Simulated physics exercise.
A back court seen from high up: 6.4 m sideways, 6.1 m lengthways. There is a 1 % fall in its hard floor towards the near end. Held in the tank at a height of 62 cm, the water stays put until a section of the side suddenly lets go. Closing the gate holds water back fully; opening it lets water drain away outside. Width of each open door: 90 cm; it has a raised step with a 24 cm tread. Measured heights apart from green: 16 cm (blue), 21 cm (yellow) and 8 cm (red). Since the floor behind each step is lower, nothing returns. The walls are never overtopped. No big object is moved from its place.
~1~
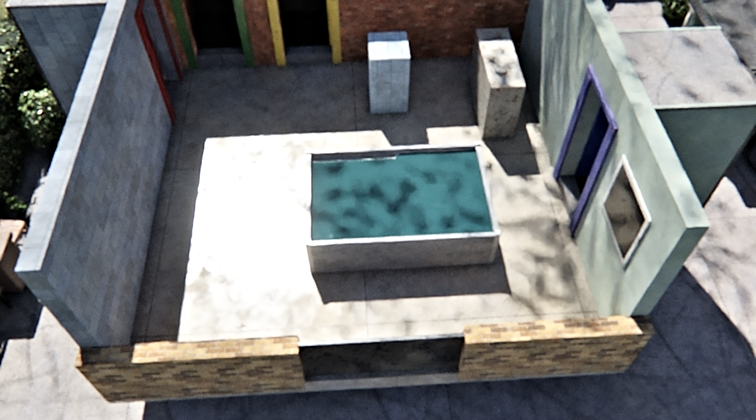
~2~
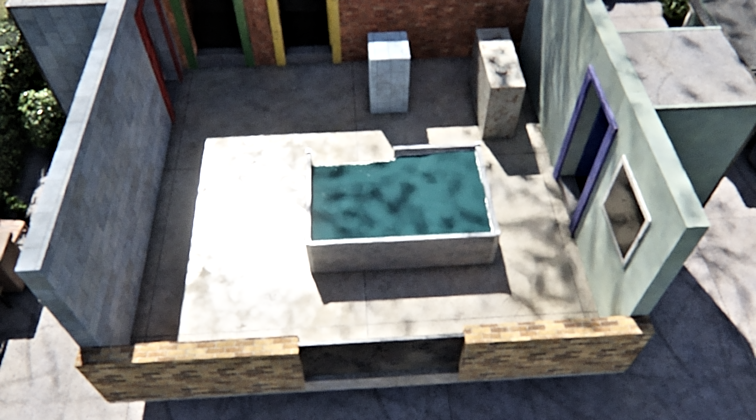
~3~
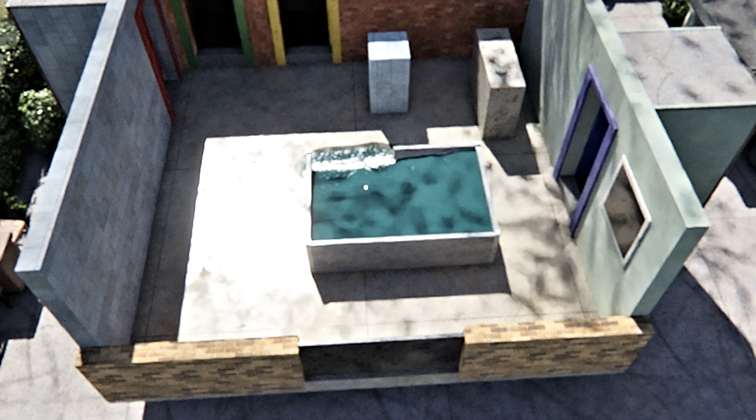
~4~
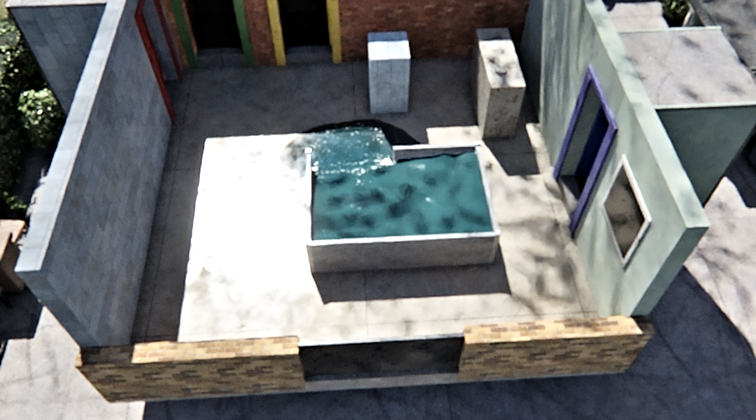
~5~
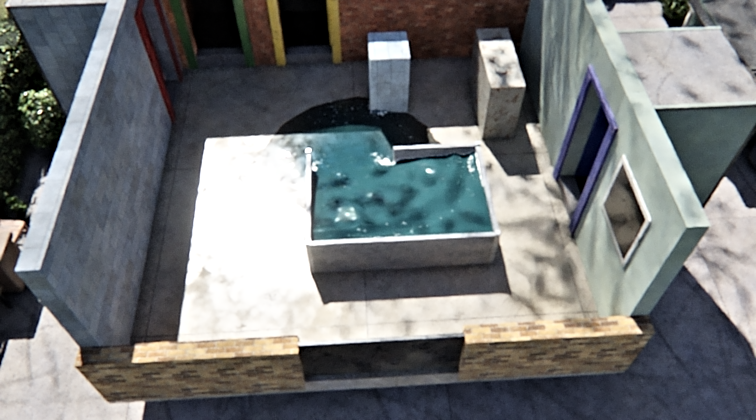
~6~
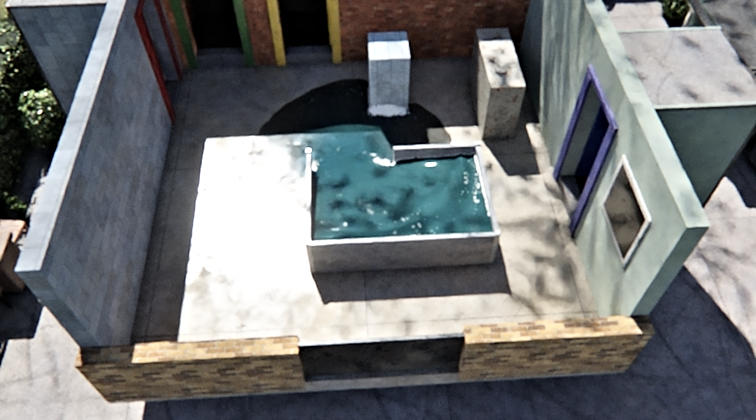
Water poured out through a gap in the far side of a raised tank in a walled courtyard, then spread across the floor behind it in a dark, widening patch that reached around a pale block.
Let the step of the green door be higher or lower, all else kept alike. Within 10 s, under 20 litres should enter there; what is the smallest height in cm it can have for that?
Around 17 cm.
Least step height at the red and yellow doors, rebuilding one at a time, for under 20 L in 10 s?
Close to 21 cm (red) and close to 25 cm (yellow).
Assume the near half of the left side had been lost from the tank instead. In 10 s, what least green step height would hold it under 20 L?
It needs to be about 10.5 cm high.
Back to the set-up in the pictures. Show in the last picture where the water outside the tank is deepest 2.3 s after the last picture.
At about pixel (192, 73).
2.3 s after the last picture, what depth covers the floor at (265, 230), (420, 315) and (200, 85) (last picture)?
Respectively 0 cm, 0 cm and 26 cm.
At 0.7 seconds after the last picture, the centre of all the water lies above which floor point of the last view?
The water's centre is at about (376, 184).
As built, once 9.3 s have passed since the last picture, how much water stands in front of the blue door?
The depth there is around 5.5 cm.
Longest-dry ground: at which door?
I'd say the blue door.
Then, 0.7 s after the last picture water covers 25 % of the floor, deepest (34 cm) near (329, 176); it has not reached the green door.
Then, 2.3 s after the last picture water covers 45 % of the floor, deepest (30 cm) near (192, 73); 21 cm at the green door, 1 litre in over its 25 cm step.
Then, 9.3 s after the last picture water covers 95 % of the floor, deepest (14 cm) near (406, 276); 7 cm at the green door, 2 litres in over its 25 cm step.
At the green door as built, the water peaked near 22 cm, 2.1 s after the last picture.
With a step of 15.5 cm, 27 litres would have come in within the 10 s; with 21 cm, 7 litres. So under 20 litres takes about 17 cm.
